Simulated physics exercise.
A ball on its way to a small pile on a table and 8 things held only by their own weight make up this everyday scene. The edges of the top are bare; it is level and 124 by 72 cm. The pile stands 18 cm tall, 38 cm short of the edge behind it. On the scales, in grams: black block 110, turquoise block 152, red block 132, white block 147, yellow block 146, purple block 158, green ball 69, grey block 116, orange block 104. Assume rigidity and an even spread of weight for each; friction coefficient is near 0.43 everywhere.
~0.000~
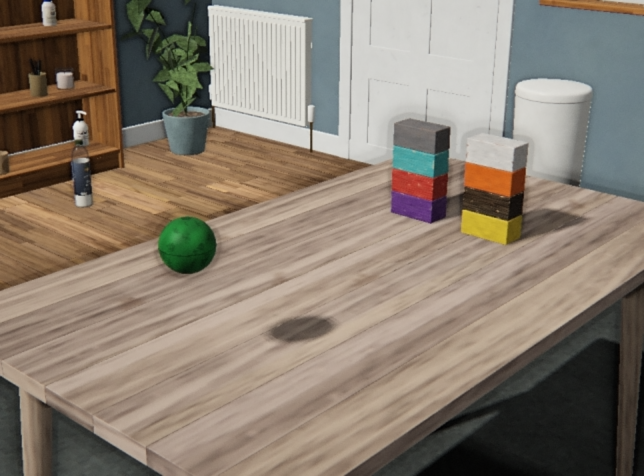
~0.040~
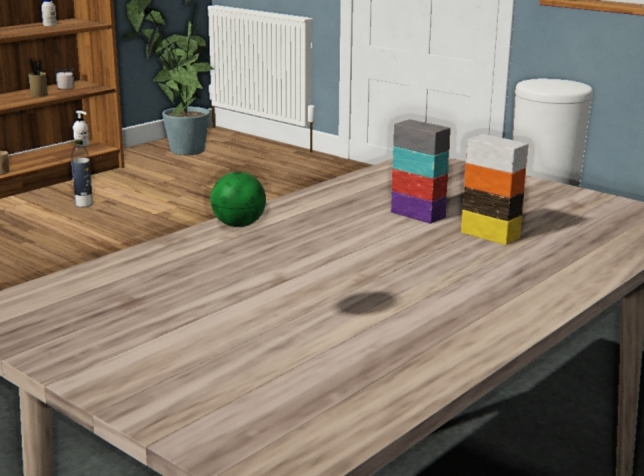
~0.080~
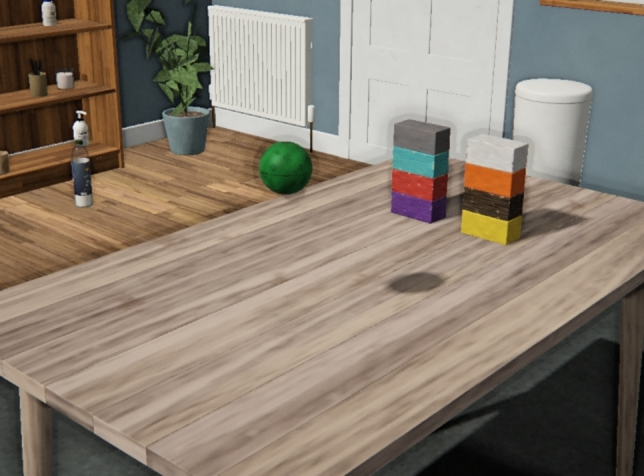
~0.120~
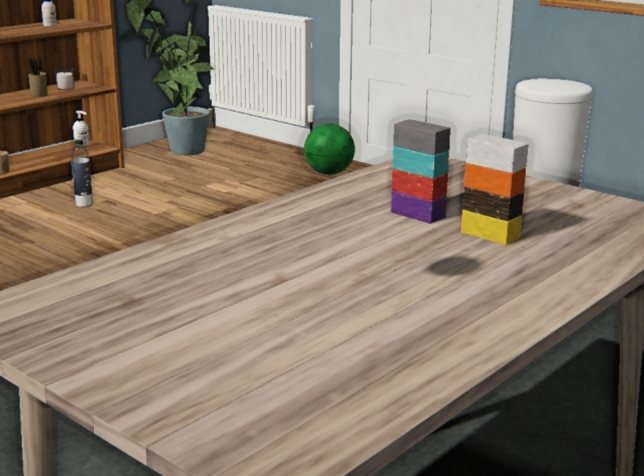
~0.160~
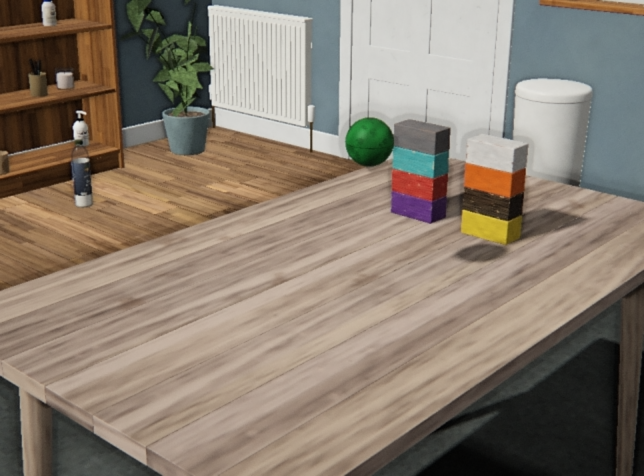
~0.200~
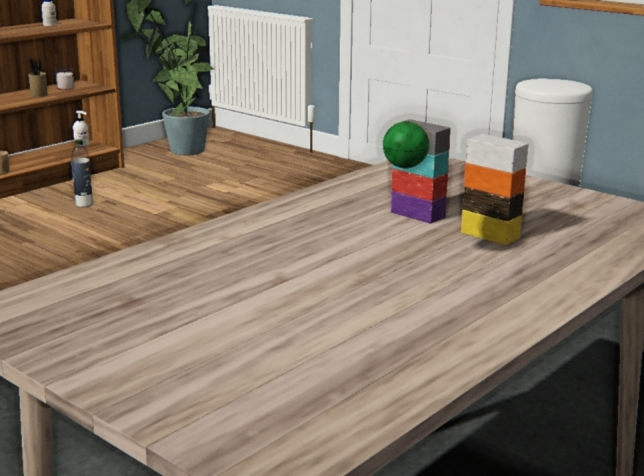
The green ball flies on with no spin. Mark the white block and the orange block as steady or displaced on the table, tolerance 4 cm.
Marks: White block displaced; orange block displaced.
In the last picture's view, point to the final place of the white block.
In the end it sits at around (545, 198).
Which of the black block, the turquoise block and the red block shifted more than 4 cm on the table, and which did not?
Here is how it goes: The black block moves off; next, the turquoise block remains near its start; last, the red block remains near its start.
Around 0.40 s, green ball near (463, 225); orange block at 6° to upright near (508, 173); white block at 5° to upright near (503, 150); black block at 6° to upright.
Around 0.60 s, green ball near (459, 227); white block at 39° to upright near (520, 151); orange block at 39° to upright near (516, 178); black block at 39° to upright.
Around 0.70 s, green ball near (458, 227); white block on its side near (533, 180); orange block on its side near (523, 202); black block on its side.
Finally (1.2 s), on their side or leaning hard on the table, black block, white block and orange block; the other 5 still in place (within 4 cm). Final places as that camera would see them, white block near (545, 198), orange block near (530, 209).
